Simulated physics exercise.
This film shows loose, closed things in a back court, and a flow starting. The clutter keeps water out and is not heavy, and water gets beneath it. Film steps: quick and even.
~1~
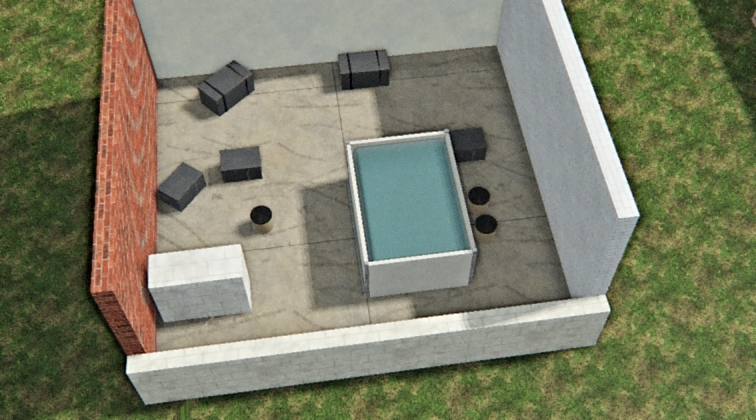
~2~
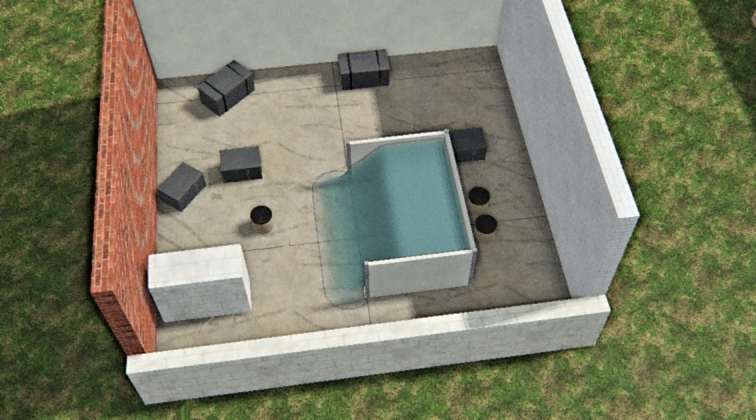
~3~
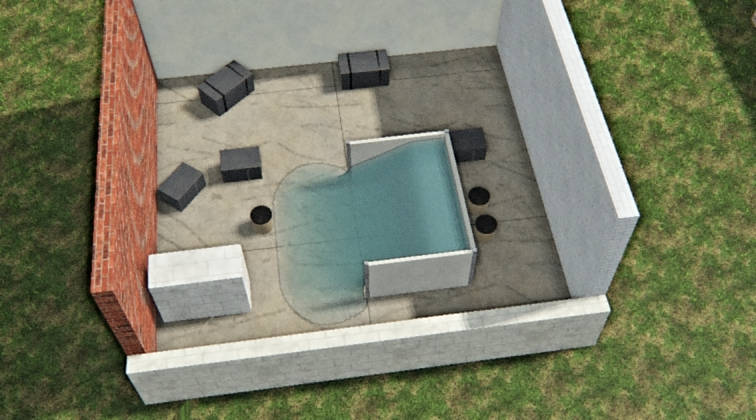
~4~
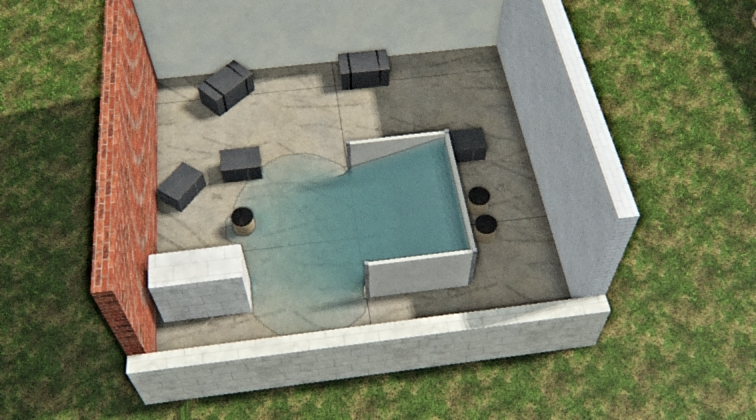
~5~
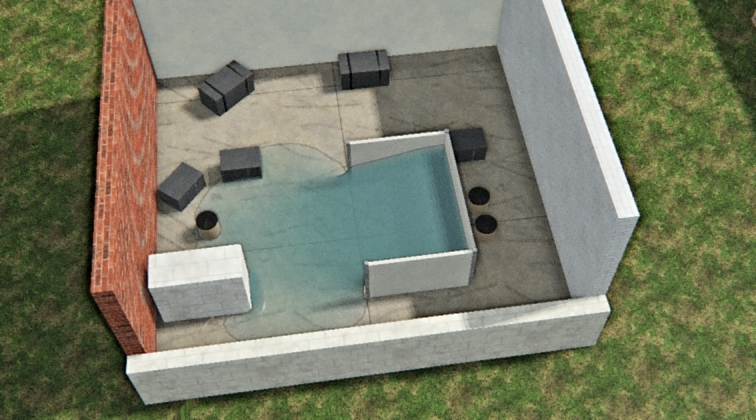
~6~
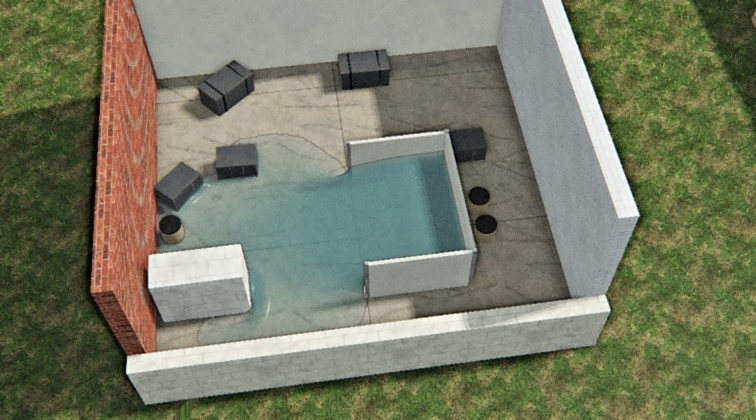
Water spreading left from an open-sided tank across a walled courtyard, pushing a small pail along, then slightly shifting a dark crate.
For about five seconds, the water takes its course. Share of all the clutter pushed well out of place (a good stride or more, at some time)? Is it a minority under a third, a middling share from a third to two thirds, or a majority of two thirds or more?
A middling share.
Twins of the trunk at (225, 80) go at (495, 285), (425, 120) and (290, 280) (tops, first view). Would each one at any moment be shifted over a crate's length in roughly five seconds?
Twin one: Slides well clear; twin two: Barely shifts; twin three: Slides well clear.
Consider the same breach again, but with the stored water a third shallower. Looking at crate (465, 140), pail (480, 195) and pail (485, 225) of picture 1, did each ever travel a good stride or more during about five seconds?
The first one: Doesn't reach it. The second: Doesn't reach it. The third: Doesn't reach it.
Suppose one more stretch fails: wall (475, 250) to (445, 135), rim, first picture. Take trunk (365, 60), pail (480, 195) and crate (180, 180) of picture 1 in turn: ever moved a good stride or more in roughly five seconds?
Travels that far, travels that far, falls short.
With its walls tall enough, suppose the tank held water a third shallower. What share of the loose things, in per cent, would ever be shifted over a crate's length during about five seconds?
60 per cent.
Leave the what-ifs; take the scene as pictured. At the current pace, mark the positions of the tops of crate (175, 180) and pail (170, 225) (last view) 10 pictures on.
Close to (165, 119) and (170, 155).
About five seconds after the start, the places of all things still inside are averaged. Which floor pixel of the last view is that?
(401, 142).
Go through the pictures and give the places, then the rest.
The first picture shows a pail at (261, 214), on the bottom; a crate at (240, 158) rests on the ground; 0 of 8 have shifted.
The second picture shows a pail at (261, 214) rests on the ground; a crate at (240, 158) rests on the ground; 0 of 8 have shifted.
The third picture shows a pail at (261, 214), on the bottom; a crate at (240, 158) rests on the ground; 0 of 8 have shifted.
The fourth picture shows a pail at (242, 216) rests on the ground, close to its start; a crate at (240, 158), on the bottom; 1 of 8 have shifted.
The fifth picture shows a pail at (206, 220) rests on the ground, a stride from its start; a crate at (240, 158) rests on the ground; 1 of 8 have shifted.
The sixth picture shows a pail at (170, 224), on the bottom, a stride from its start; a crate at (236, 156) rests on the ground, close to its start; 2 of 8 have shifted.
A moment on, 1 of 8 are well off their spots; 3 afloat.
Next, 3 of 8 are well off their spots; 3 afloat.
Later, 4 of 8 are well off their spots; 3 afloat.
In the end, 5 of 8 are well off their spots, and 5 have been at some point; 3 afloat.
